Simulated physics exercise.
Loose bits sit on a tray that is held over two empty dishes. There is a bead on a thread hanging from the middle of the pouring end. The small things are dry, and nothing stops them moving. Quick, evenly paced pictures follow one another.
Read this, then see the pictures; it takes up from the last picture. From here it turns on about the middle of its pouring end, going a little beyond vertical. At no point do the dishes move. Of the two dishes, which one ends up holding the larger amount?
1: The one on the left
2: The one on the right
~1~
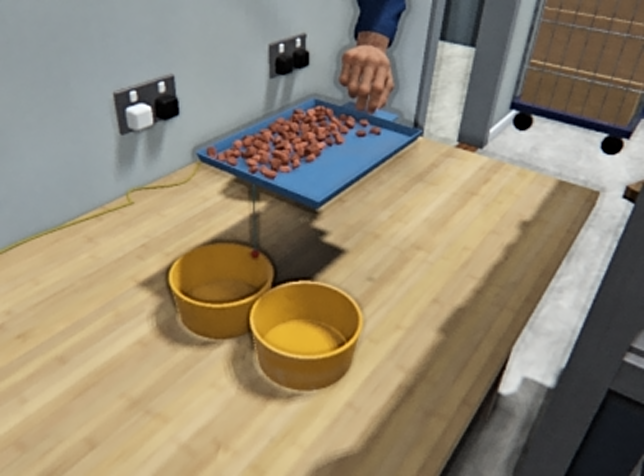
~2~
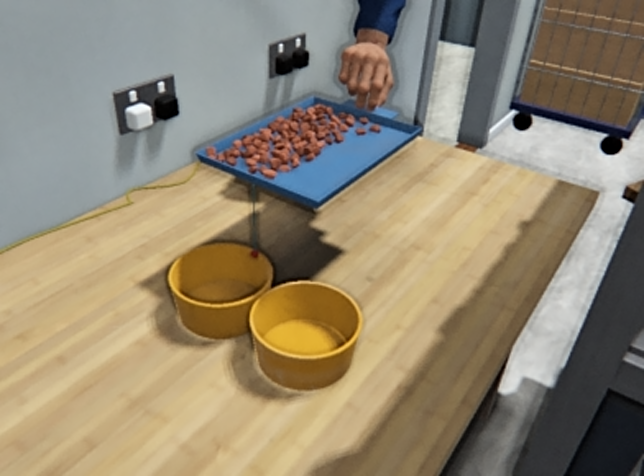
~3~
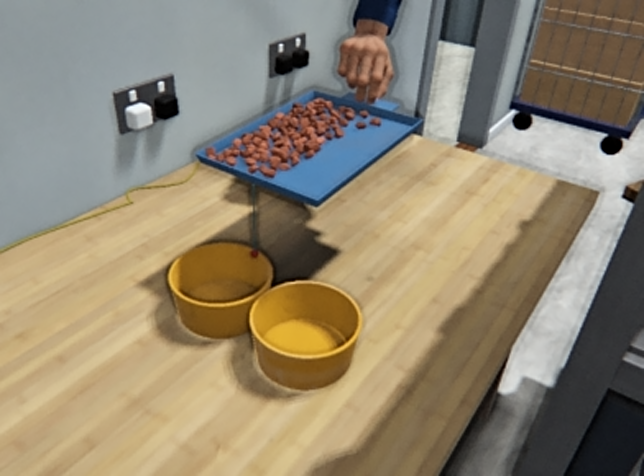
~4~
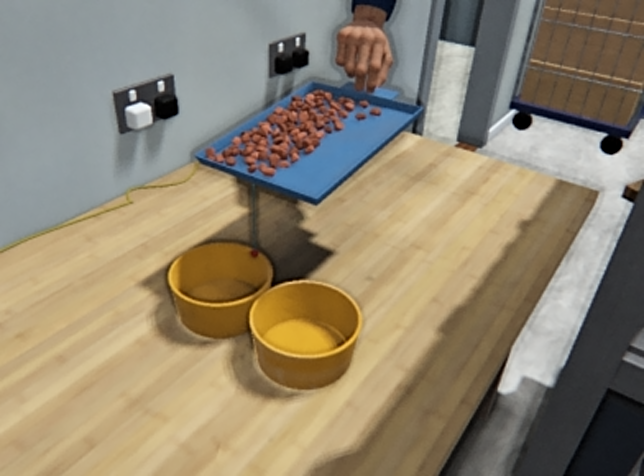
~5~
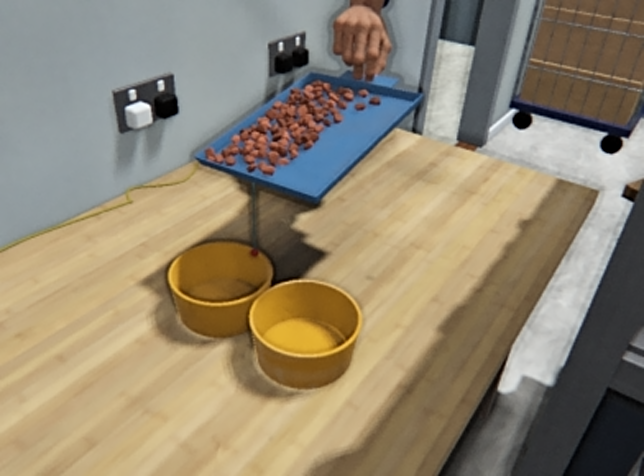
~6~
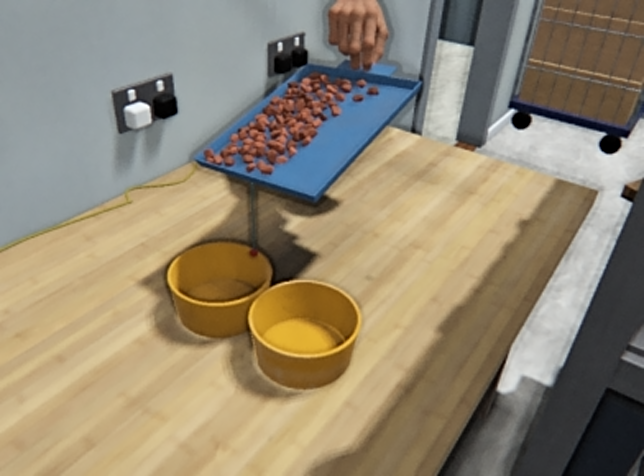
(1) The one on the left.
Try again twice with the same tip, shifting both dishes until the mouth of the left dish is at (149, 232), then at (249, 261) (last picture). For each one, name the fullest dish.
Note: Try one - the dish on the right side; try two - the dish on the left side.
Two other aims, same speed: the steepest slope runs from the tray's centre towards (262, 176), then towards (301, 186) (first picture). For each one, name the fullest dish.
Try 1: The left-side dish; try 2: The right-side dish.
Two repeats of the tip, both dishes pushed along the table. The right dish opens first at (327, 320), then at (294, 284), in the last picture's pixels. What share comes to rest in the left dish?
That makes 30 per cent, followed by 80 per cent.
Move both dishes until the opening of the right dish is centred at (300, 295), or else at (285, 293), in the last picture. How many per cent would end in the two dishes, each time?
You'd get 80 per cent first and 90 per cent second.
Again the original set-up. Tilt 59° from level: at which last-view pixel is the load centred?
Look around (234, 129) in the last picture.
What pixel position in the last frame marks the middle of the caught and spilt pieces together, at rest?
Near (206, 296).
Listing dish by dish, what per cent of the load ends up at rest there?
Per hundred pieces: Left dish roughly 60, right dish roughly 0.
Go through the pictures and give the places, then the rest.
In the first frame, corners of the pouring end at (200, 152) and (318, 199), level; middle of the load at (292, 139), bits of crushed brick; left dish at (187, 313); right dish at (272, 364); bead on its thread at (255, 254).
In the second frame, corners of the pouring end at (200, 152) and (317, 199), level; middle of the load at (292, 138).
In the third frame, corners of the pouring end at (199, 153) and (317, 197), tipped barely, lowest at the left corner; middle of the load at (291, 135).
In the fourth frame, corners of the pouring end at (199, 154) and (316, 196), tipped a little, lowest at the left corner; middle of the load at (291, 130).
In the fifth frame, corners of the pouring end at (199, 156) and (315, 194), tipped a little, lowest at the left corner; middle of the load at (290, 125).
In the sixth frame, corners of the pouring end at (198, 157) and (313, 193), tipped clearly, lowest at the left corner; middle of the load at (288, 121); left dish at (185, 312); right dish at (271, 362).
Soon after the last picture, tray tipped steeply; nearly all on the tray; a stray few outside both.
A little later, tray tipped right over; a small part on the tray; a stray few in the right dish; about half in the left dish; about a quarter outside both; a small part in the air.
Later still, tray tipped past a quarter turn; a stray few in the right dish; about two thirds in the left dish; about a third outside both.
At rest, tray tipped past a quarter turn; a stray few in the right dish; about two thirds in the left dish; about a third outside both.
